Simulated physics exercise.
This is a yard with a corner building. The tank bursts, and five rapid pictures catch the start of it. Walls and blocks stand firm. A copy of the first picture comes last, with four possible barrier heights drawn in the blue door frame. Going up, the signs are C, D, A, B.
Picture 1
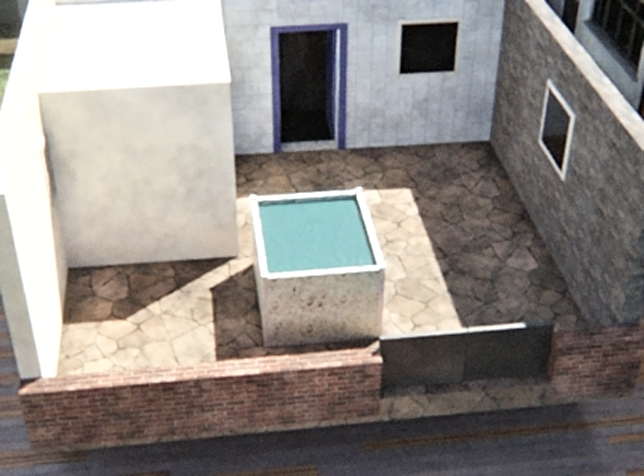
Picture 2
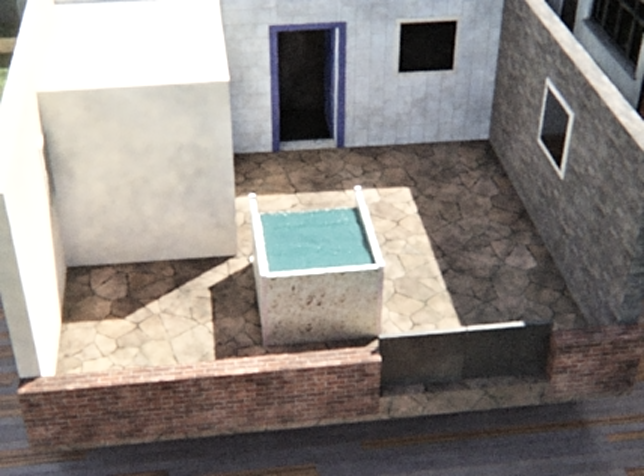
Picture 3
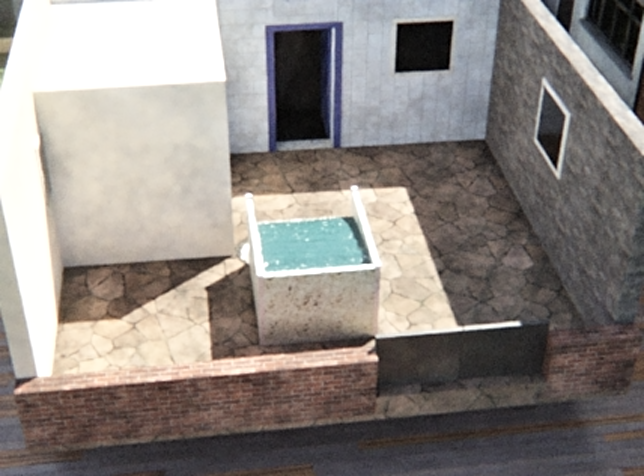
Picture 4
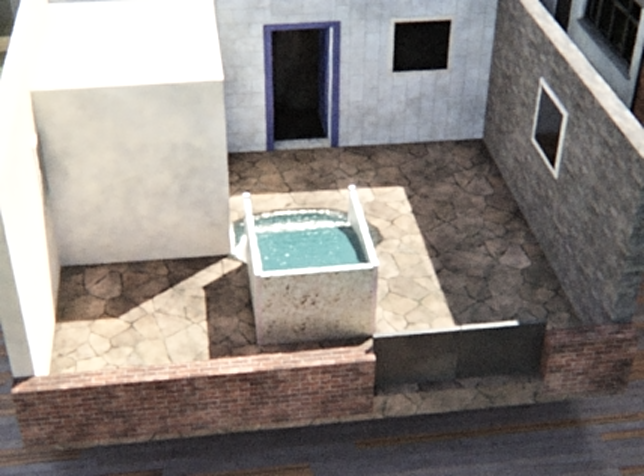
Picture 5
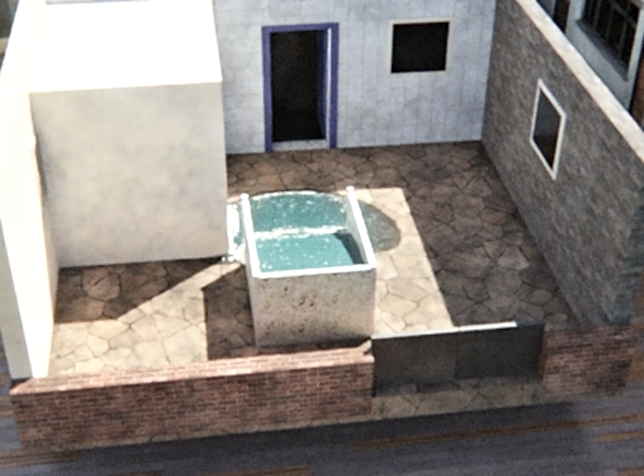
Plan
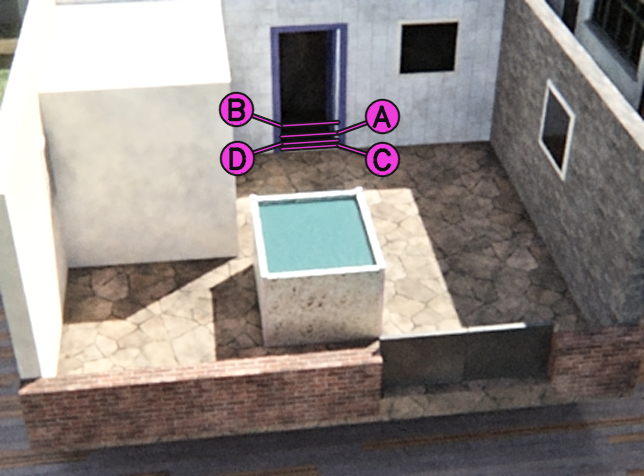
Water poured out of the back of a square tank in a small walled yard, its level inside dropping as a foaming puddle spread over the stone paving toward the blue doorway and out to both sides.
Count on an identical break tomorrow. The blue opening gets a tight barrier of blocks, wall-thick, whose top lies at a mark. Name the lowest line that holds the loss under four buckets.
Use mark B.
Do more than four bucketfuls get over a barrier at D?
Yes, it does.
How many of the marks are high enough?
One of them.
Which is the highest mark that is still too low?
That is mark A.
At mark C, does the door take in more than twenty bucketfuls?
Yes, it does.
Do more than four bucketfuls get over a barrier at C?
Yes, that goes wrong.
On the marked copy, A at (309, 134); B at (309, 124); C at (309, 147); D at (309, 142); from the bottom up C, D, A, B.
Choosing A, about 9 bucketfuls get in.
Choosing B, a splash gets over, under a bucket.
Choosing C, dozens of bucketfuls pour in.
Choosing D, dozens of bucketfuls pour in.
